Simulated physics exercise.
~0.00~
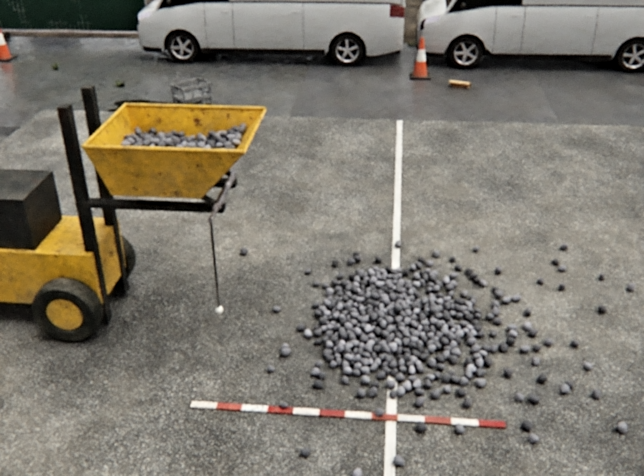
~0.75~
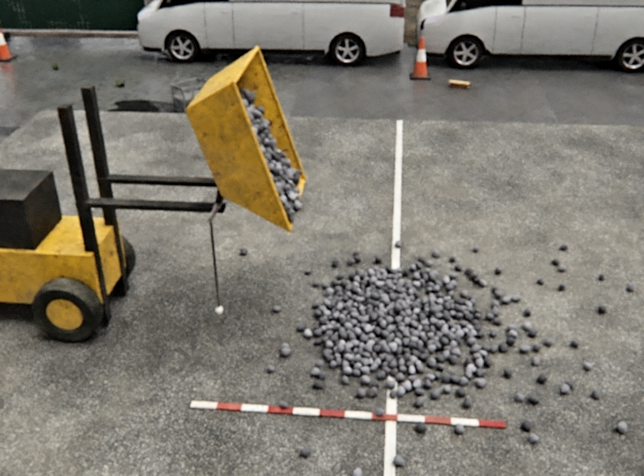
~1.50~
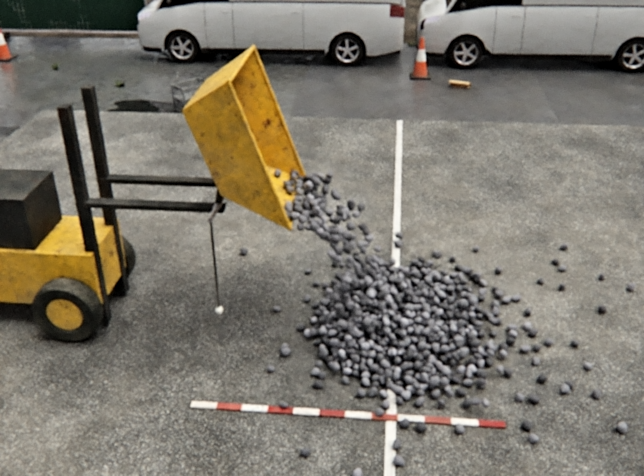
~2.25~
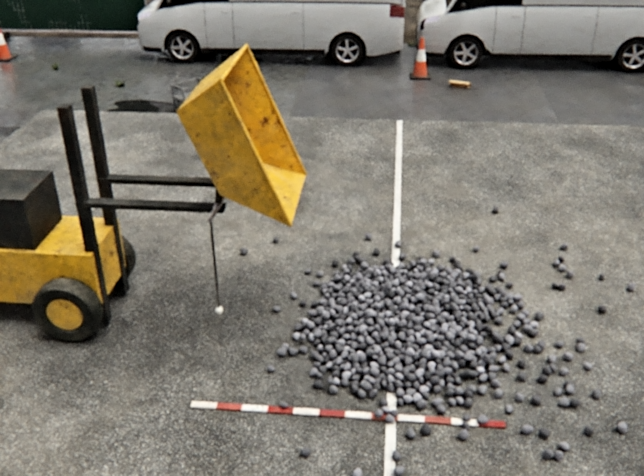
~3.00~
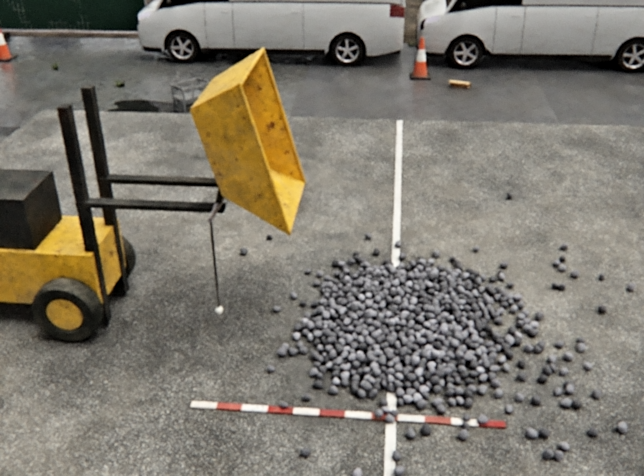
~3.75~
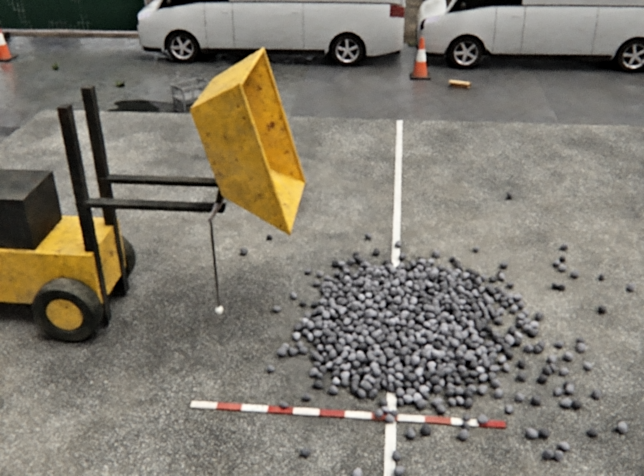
A yellow fork truck tips its skip and pours grey stones, enlarging the pile.
